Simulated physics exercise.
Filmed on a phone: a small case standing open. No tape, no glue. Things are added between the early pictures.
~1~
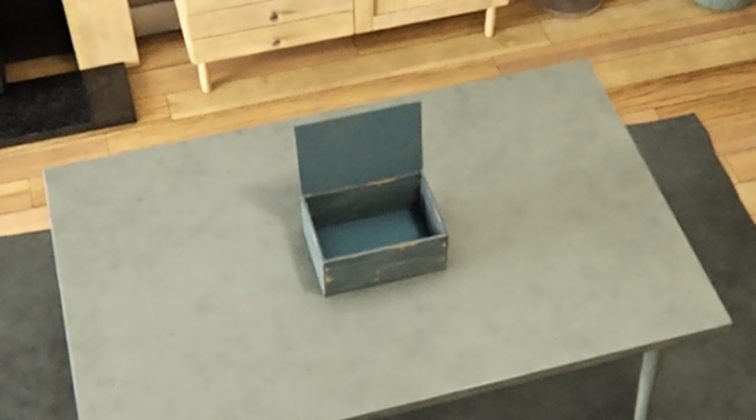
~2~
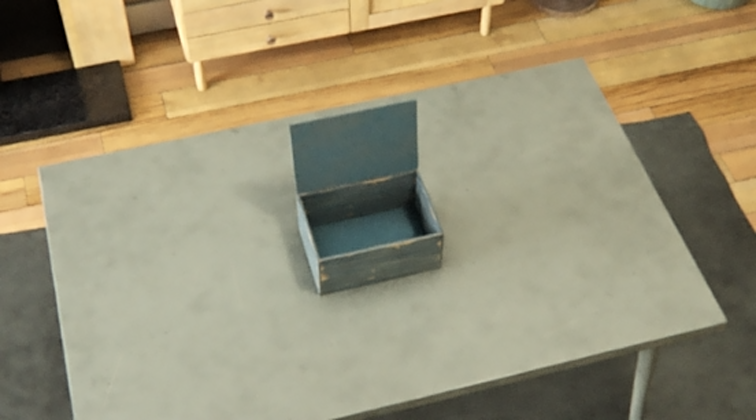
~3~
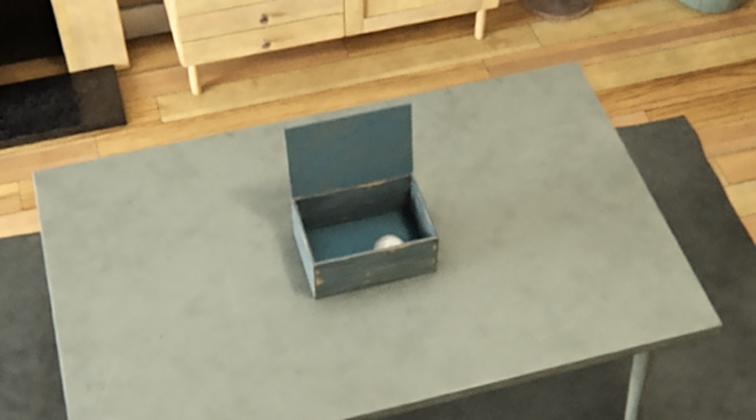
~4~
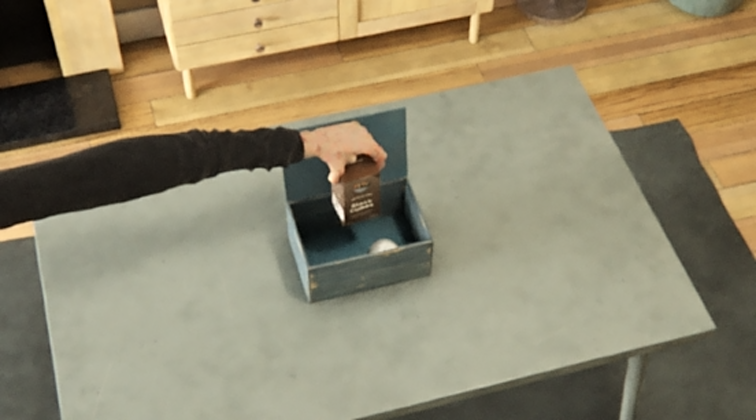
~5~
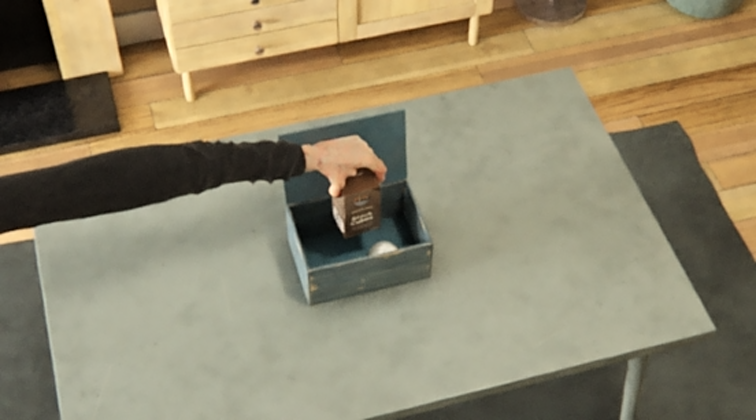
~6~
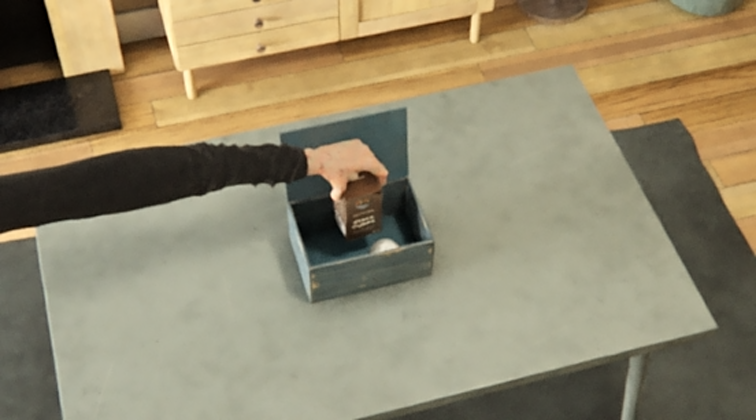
On a grey table, a pale round object appears in an open box before a hand lowers a brown carton inside.
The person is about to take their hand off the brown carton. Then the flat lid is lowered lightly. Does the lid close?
The lid stays ajar.
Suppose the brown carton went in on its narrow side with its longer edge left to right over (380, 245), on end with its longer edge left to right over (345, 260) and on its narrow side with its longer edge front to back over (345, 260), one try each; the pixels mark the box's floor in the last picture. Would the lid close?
In the first case it closes; in the second case it will not close; in the third case it sits on the rim.
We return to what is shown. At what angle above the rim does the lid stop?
Some 35° above the rim.
Then, 0.30 s later than the last frame, brown carton tilted by 13° near (354, 218).
Then, 1.00 s later than the last frame, lid starting down; brown carton moved about its own width near (364, 228); white ball moved a little.
Then, 1.40 s later than the last frame, lid 72° above the rim; brown carton moved about its own width near (364, 228); white ball moved a little.
Then, 1.80 s later than the last frame, lid 43° above the rim; brown carton moved about its own width near (364, 228); white ball moved a little.
When it is over, lid 36° above the rim; moved from the start, brown carton; white ball as before. End places, in pixels of the last picture, brown carton near (364, 228).
